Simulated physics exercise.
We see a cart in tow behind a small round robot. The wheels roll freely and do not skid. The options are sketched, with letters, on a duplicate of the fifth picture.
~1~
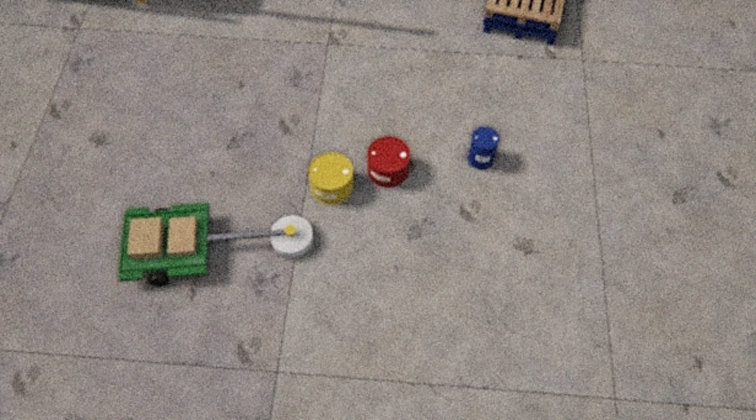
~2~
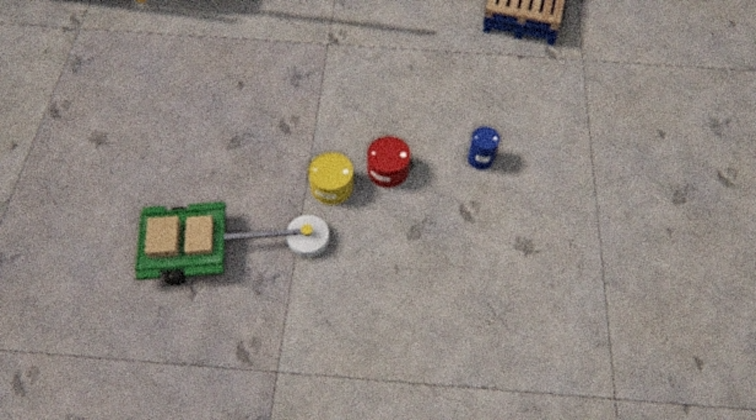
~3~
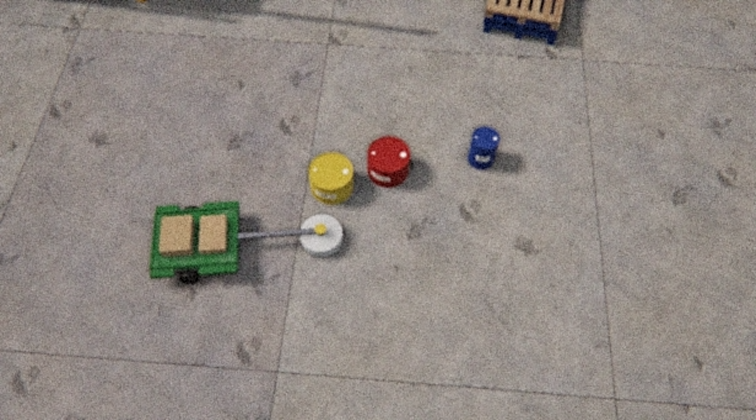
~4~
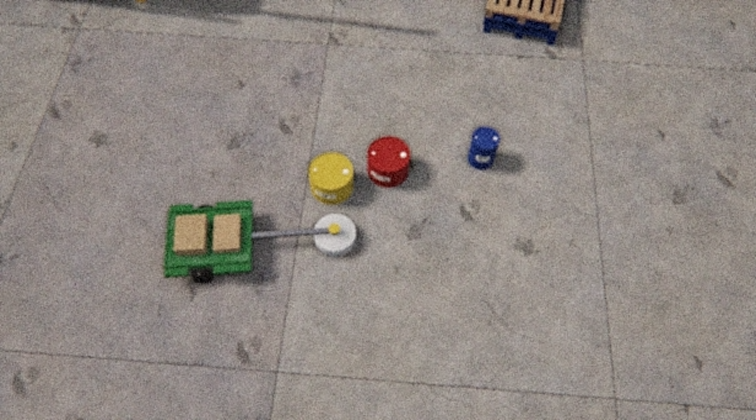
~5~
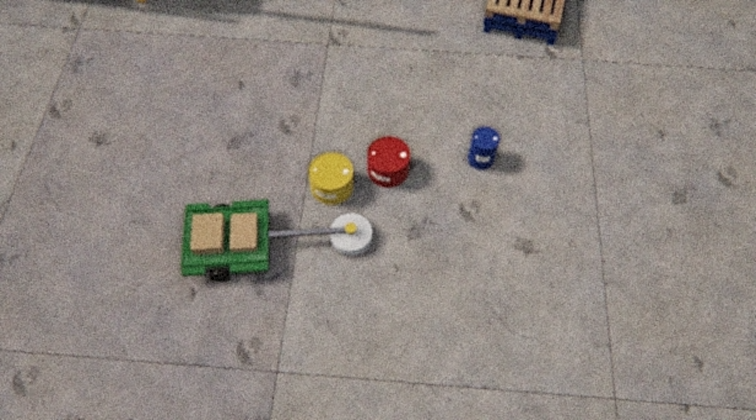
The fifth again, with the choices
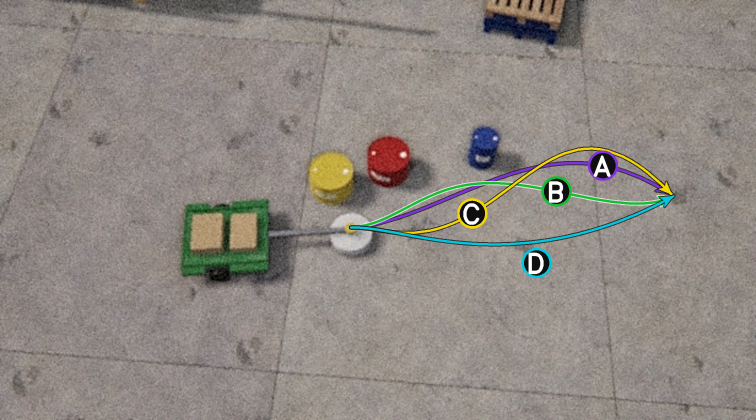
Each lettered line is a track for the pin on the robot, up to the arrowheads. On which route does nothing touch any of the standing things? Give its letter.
With D nothing is hit.
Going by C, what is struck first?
First the blue keg.
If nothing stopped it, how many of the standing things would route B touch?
Two.
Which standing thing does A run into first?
It meets the yellow tub.
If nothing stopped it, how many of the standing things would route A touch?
In all, three.
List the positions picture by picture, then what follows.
In the first picture, blue keg (481, 159); robot (292, 235); green cart (165, 240).
In the second picture, robot (308, 235); green cart (182, 239); red tub (388, 170).
In the third picture, robot (321, 234); green cart (196, 238); blue keg (481, 159).
In the fourth picture, robot (335, 234); green cart (209, 237); yellow tub (332, 187).
In the fifth picture, robot (351, 233); green cart (226, 236); red tub (388, 170); yellow tub (332, 187); blue keg (481, 159).
On the copy, A from (351, 227) via (508, 175) to (669, 193); B from (351, 227) via (510, 184) to (671, 197); C from (351, 227) via (518, 181) to (672, 194); D from (351, 227) via (527, 243) to (674, 196).
On D. First, robot (469, 249), cart (345, 237).
Then, robot (585, 237), cart (464, 239).
Finally, robot (669, 202), cart (561, 223); nothing has been touched.
By contrast, A meets the red tub, yellow tub and blue keg; B meets the red tub and yellow tub; C meets the blue keg.
